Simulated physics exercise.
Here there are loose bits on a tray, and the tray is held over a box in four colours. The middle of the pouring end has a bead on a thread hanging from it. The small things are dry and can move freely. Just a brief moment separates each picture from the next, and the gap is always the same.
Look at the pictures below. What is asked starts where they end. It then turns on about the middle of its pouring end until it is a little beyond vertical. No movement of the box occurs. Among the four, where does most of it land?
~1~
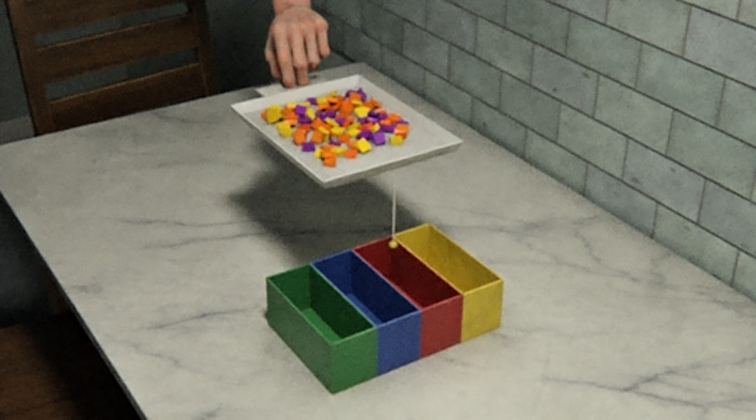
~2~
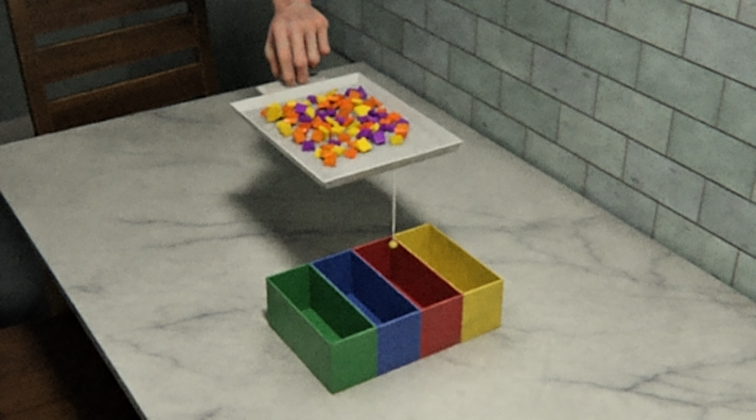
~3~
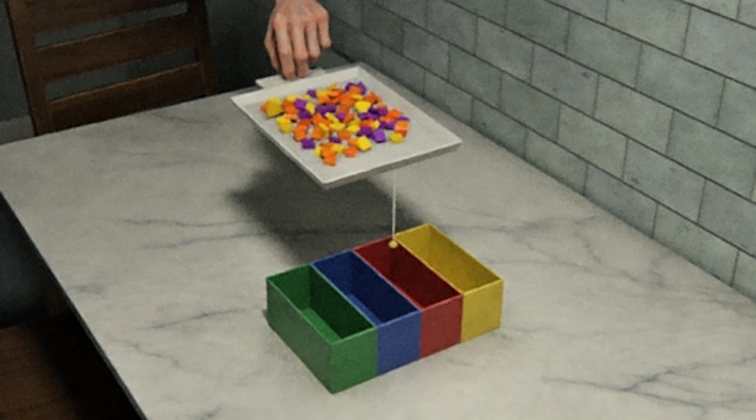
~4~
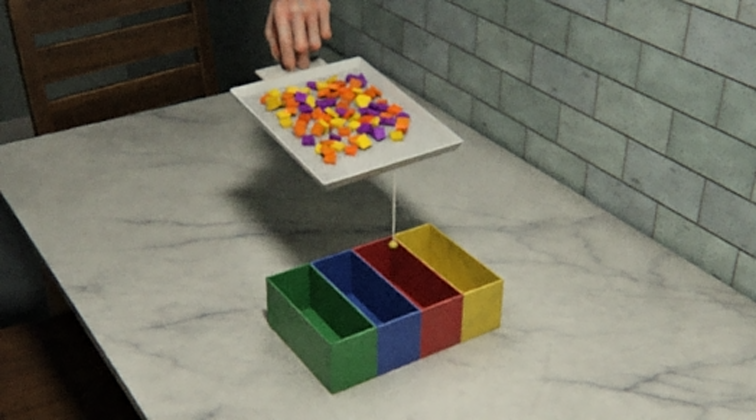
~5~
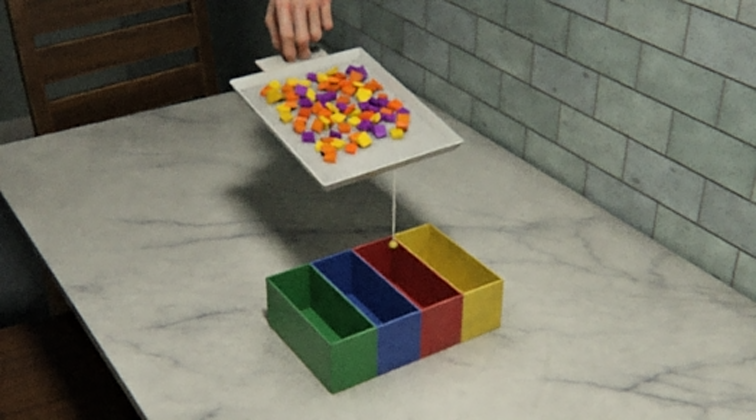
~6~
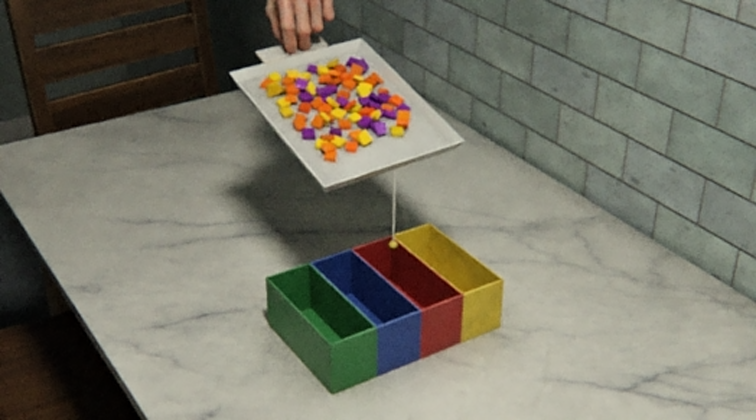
Mostly in the blue cell.
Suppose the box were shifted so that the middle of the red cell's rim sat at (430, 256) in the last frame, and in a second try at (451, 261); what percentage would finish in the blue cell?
Close to 30 in a hundred, then close to 30 in a hundred.
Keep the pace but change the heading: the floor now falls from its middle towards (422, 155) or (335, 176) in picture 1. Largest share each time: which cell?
First try: That yellow cell. Second try: That blue cell.
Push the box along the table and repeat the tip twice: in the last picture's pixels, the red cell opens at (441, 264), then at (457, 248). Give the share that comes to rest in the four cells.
About 90 per cent, then about 70 per cent.
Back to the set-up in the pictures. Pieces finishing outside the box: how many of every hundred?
It works out to close to 0 per cent.
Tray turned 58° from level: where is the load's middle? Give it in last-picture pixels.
Look close to (373, 155) in the last picture.
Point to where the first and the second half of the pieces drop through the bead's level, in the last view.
It passes near (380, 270) first and then near (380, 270).
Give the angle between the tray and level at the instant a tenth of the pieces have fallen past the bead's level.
Angle: Approx. 70 degrees.
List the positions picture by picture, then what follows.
The first frame shows corners of the pouring end near (325, 178) and (456, 140), level; middle of the load near (341, 122), mosaic tiles; bead on its thread near (393, 245); green cell near (354, 356); blue cell near (399, 339); red cell near (441, 322); yellow cell near (482, 306).
The second frame shows corners of the pouring end near (326, 178) and (456, 140), level; middle of the load near (341, 121).
The third frame shows corners of the pouring end near (326, 179) and (456, 140), tipped barely, lowest at the left corner; middle of the load near (342, 118).
The fourth frame shows corners of the pouring end near (326, 180) and (457, 140), tipped a little, lowest at the left corner; middle of the load near (342, 113).
The fifth frame shows corners of the pouring end near (326, 181) and (457, 139), tipped a little, lowest at the left corner; middle of the load near (342, 107).
The sixth frame shows corners of the pouring end near (326, 182) and (458, 139), tipped a little, lowest at the left corner; middle of the load near (343, 103); green cell near (354, 356); blue cell near (399, 339); red cell near (441, 322); yellow cell near (482, 306).
Shortly afterwards, tray tipped steeply; all but a few on the tray; only a few in the red cell; only a few falling or outside the box.
Next, tray tipped right over; near a quarter on the tray; near a quarter in the blue cell; near a quarter in the red cell; a little in the green cell; a little in the yellow cell; near a quarter falling or outside the box.
Some moments later, tray tipped past a quarter turn; near a third in the blue cell; near a quarter in the red cell; a little in the yellow cell; a little in the green cell.
In the end, tray tipped past a quarter turn; near a third in the blue cell; near a quarter in the red cell; a little in the yellow cell; a little in the green cell.
